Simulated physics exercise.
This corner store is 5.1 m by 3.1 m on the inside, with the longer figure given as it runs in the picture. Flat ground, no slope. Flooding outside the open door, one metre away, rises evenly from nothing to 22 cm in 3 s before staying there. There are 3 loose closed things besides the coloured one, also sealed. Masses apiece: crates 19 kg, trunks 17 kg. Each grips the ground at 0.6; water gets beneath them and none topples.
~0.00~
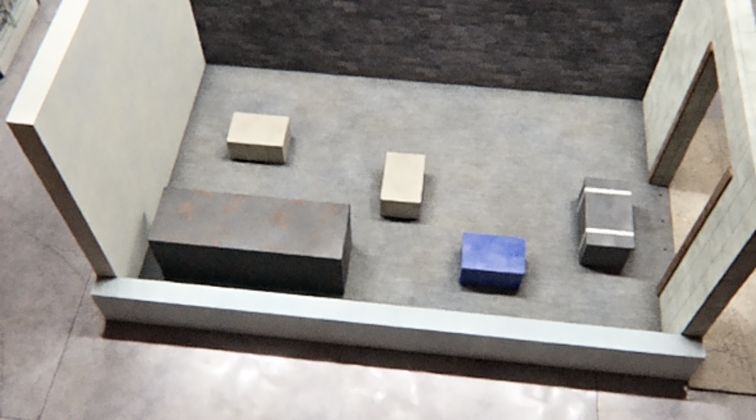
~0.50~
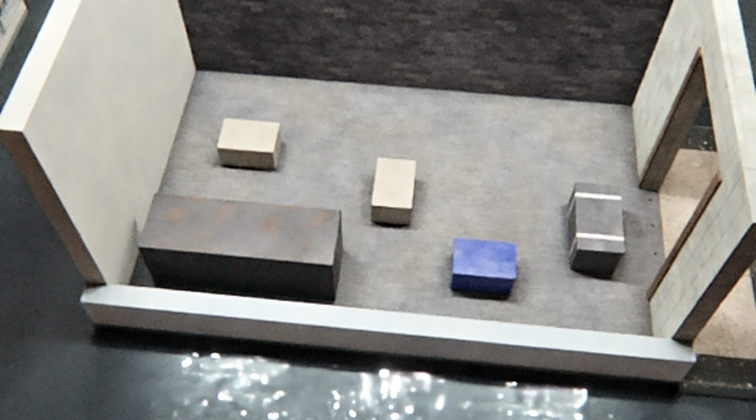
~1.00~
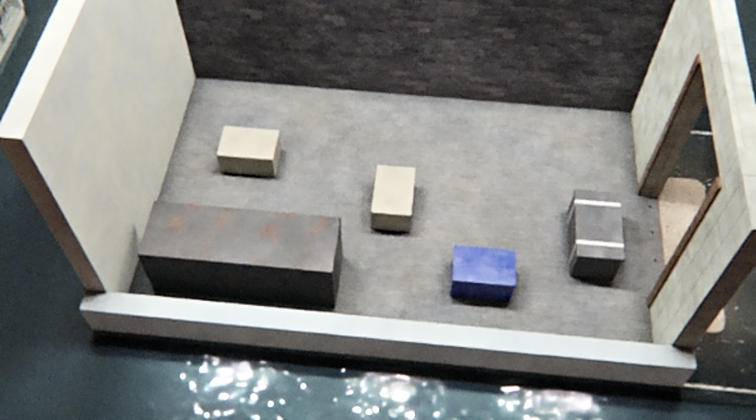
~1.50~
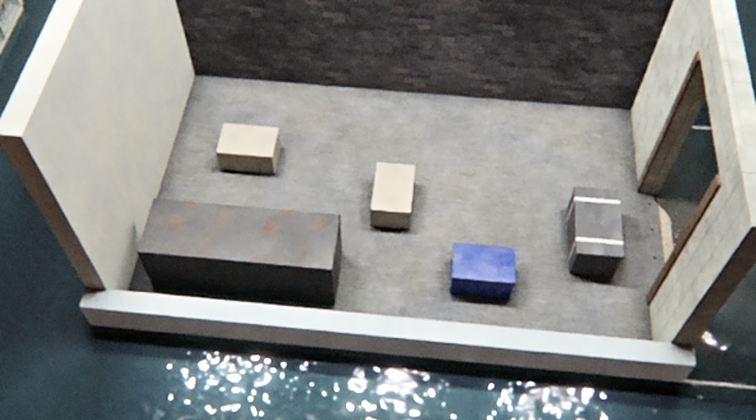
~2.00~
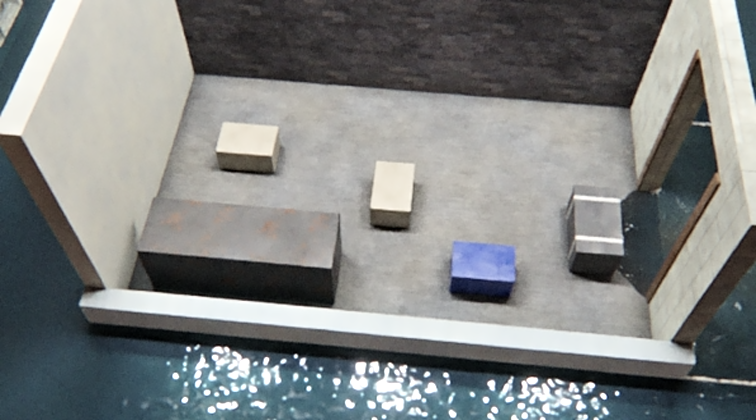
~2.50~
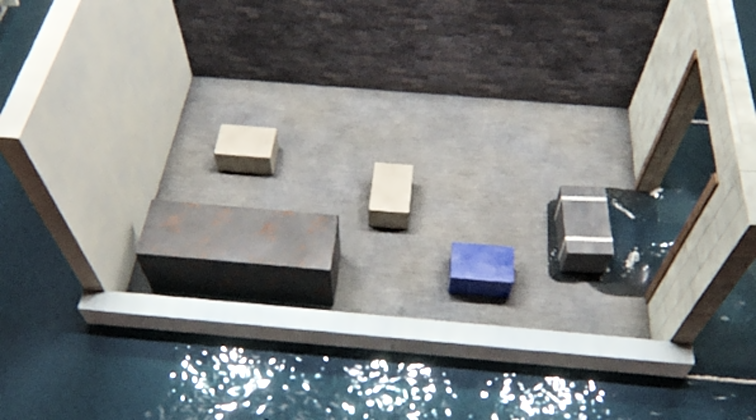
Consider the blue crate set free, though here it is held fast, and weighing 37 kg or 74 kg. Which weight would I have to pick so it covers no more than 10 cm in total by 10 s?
Pick the smaller one.
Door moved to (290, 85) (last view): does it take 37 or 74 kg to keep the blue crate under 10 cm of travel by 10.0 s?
Lab note: Lower mass sufficient.
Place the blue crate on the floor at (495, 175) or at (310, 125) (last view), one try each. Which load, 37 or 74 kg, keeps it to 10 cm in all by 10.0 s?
In order, both loads succeed and both loads succeed.
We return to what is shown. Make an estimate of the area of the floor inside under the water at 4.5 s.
Some 8.5 m2.
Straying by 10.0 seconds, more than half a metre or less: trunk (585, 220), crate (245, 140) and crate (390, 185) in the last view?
First exceeds it, then stays inside, then exceeds it.
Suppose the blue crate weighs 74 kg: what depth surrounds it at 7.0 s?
About 7 cm.
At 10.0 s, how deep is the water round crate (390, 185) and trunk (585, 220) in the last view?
I'd put it at 12 cm and 8 cm respectively.
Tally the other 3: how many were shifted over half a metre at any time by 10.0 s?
That adds up to 2.
After 3.5 s the blue crate would be 0 cm from its start with 37 kg and 0 cm from its start with 74 kg; 2 cm of water round it then.
After 4.5 s the blue crate would be 0 cm from its start with 37 kg and 0 cm from its start with 74 kg; 6 cm of water round it then.
After 7.0 s the blue crate would be 0 cm from its start with 37 kg and 0 cm from its start with 74 kg; 7 cm of water round it then.
After 10.0 s the blue crate would be 0 cm from its start with 37 kg and 0 cm from its start with 74 kg; 8 cm of water round it then.
